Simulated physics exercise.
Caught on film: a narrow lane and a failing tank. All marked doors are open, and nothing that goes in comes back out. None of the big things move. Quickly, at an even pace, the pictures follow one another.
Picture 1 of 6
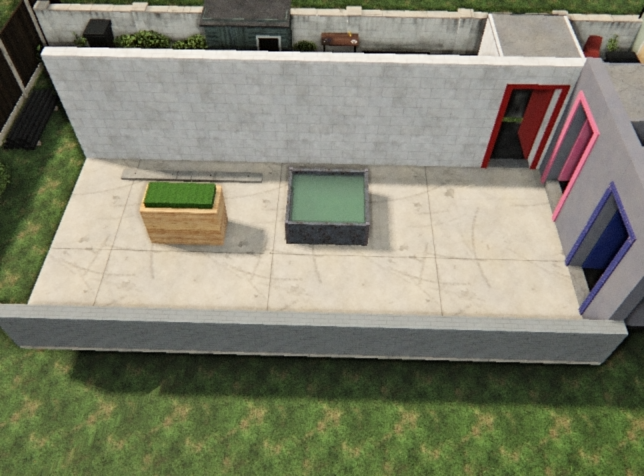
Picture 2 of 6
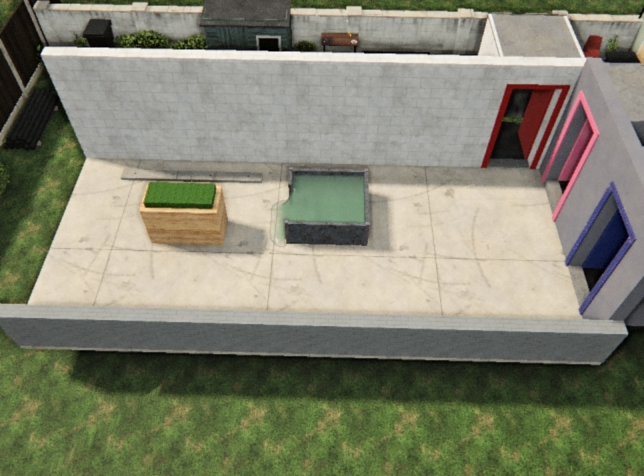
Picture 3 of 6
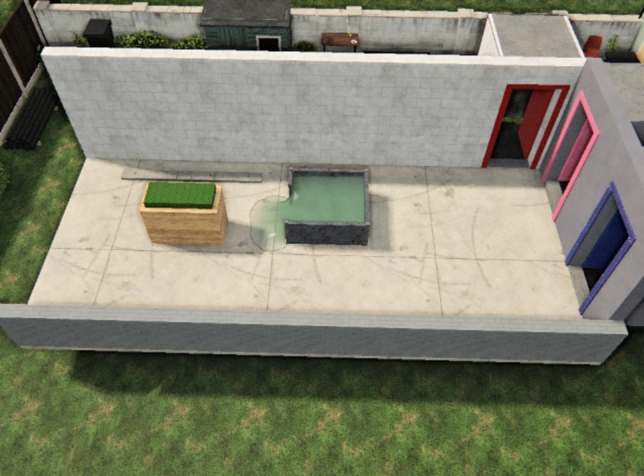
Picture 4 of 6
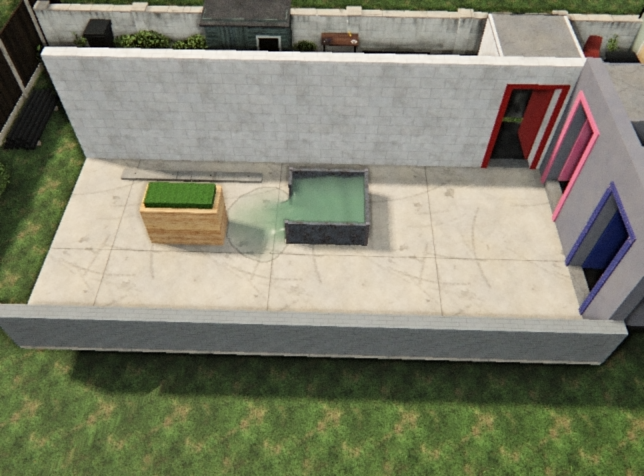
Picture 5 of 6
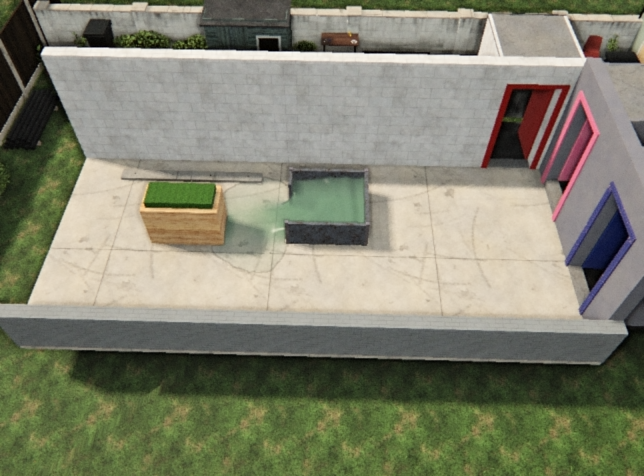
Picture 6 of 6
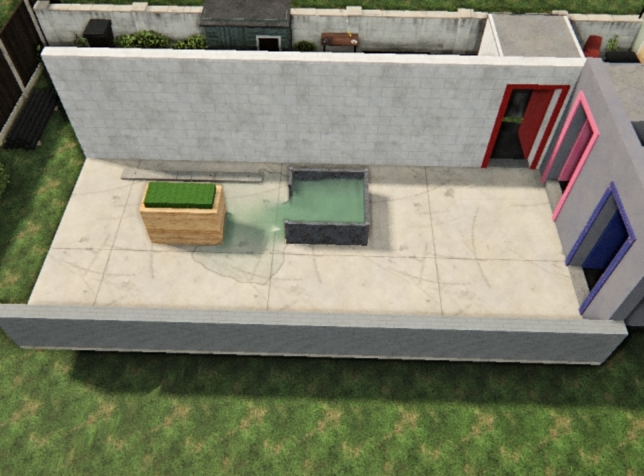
A stone tank of green water stood full and still on a walled patio, then water poured out through its left side and spread across the pale floor to the wooden planter.
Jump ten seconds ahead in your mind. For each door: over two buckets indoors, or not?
Outcome: The pink door sees two pails or less; the blue door sees two pails or less; the red door sees two pails or less.
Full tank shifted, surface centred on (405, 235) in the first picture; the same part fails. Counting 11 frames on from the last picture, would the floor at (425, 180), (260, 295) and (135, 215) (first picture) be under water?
Spared, soaked, spared.
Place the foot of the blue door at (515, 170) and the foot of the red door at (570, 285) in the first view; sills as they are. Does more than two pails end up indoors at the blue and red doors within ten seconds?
Blue door: Comes in low; red door: Comes in low.
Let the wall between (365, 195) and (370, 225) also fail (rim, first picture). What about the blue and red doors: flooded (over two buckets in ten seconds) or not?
One by one: Blue ends up above; red ends up above.
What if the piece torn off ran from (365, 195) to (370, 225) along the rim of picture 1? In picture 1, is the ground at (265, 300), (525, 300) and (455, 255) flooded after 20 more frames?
Point one not reached; point two reached; point three reached.
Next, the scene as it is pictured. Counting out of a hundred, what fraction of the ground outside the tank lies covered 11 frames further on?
Around 30 percent.
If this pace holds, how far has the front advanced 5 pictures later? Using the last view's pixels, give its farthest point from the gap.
Close to (98, 206).
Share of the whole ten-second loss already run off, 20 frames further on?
25 per cent.
A moment on, water covers 15 % of the floor; the pink door not reached, the blue door not reached, the red door not reached.
Next, water covers 30 % of the floor; the pink door not reached, the blue door not reached, the red door not reached.
Then, water covers 35 % of the floor; the pink door not reached, the blue door not reached, the red door not reached.
Later, water covers 40 % of the floor; the pink door not reached, the blue door not reached, the red door not reached.
In the end, water covers 35 % of the floor; the pink door not reached, the blue door not reached, the red door not reached.
